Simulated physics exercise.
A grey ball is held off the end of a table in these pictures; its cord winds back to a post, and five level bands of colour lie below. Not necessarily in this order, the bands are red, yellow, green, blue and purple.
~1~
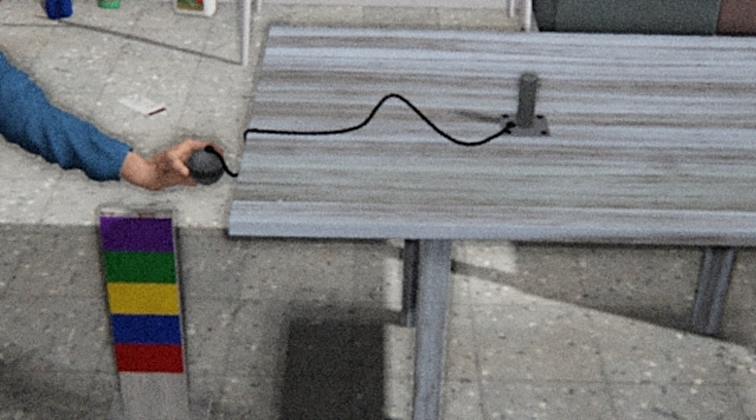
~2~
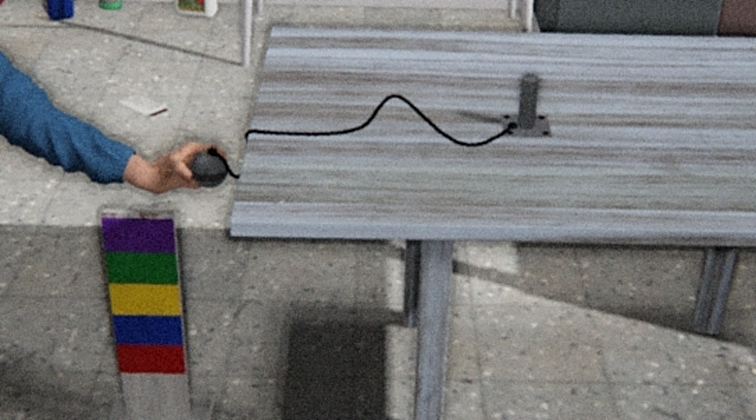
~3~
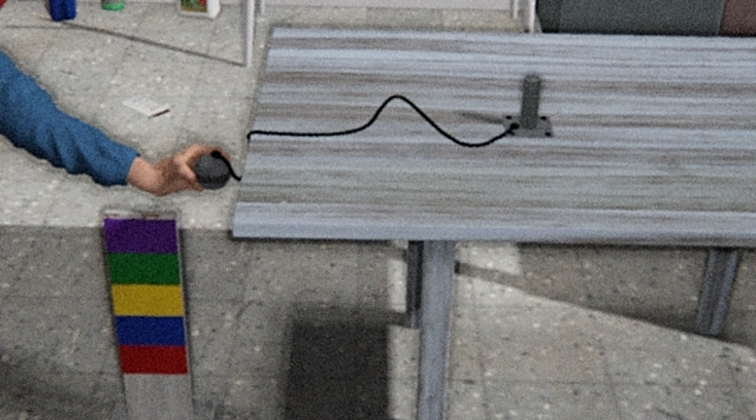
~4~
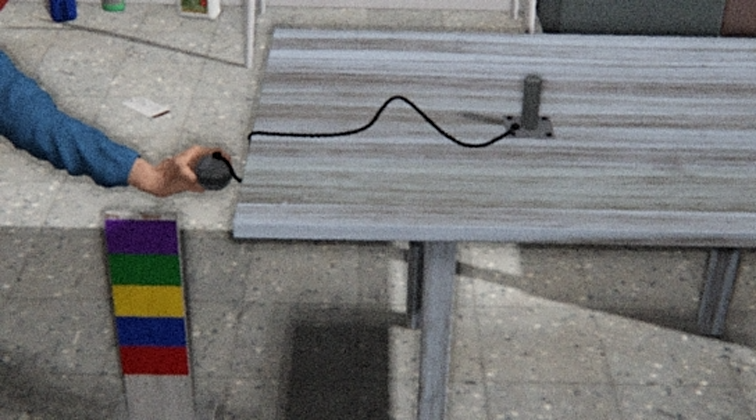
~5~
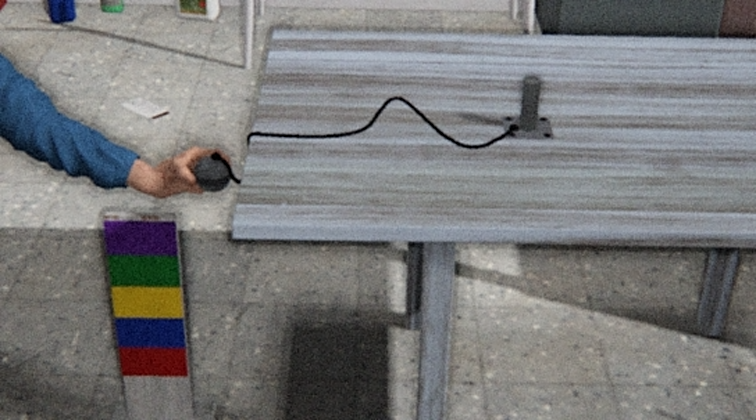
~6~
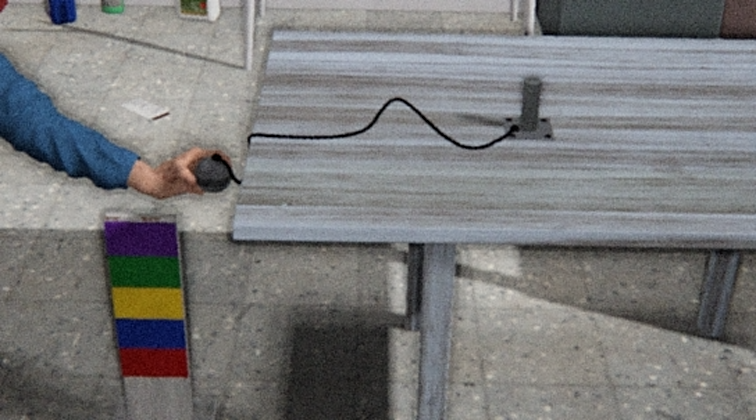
Off the left end of a table, a hand holds a corded grey ball nearly still.
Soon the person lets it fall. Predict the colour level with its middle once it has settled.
I would say blue.
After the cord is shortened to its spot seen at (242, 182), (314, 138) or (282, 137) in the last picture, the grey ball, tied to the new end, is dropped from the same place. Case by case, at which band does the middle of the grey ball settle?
First try: Yellow; second try: Above them all; third try: Purple.
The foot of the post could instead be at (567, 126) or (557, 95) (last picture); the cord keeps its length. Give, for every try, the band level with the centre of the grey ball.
Going case by case, it's yellow and then yellow.
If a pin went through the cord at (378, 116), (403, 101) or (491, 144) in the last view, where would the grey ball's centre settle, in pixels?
Approximately at (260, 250), at (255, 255) and at (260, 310), in that order.
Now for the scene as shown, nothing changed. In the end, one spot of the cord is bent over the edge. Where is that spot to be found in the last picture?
The point sits close to (372, 124).
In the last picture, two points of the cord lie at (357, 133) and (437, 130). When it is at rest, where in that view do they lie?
The first moves to (253, 153), the second to (398, 126).
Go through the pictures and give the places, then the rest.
The first picture shows grey ball (206, 167); purple (137, 236); green (140, 268); yellow (143, 300); blue (146, 330); red (149, 359).
The second picture shows grey ball (209, 169); cord through (489, 141) (429, 121) (382, 104) (336, 133) (250, 136).
The third picture shows grey ball (213, 172).
The fourth picture shows grey ball (214, 173); cord through (492, 142) (432, 123) (385, 106) (339, 135) (253, 137).
The fifth picture shows grey ball (213, 174).
The sixth picture shows grey ball (213, 175); cord through (491, 144) (431, 125) (384, 108) (338, 137) (252, 139).
A little later, ball near (298, 307); level with yellow.
Next, ball near (246, 331); level with blue.
When it is over, ball near (263, 333); level with blue. Its centre hangs level with the blue band.
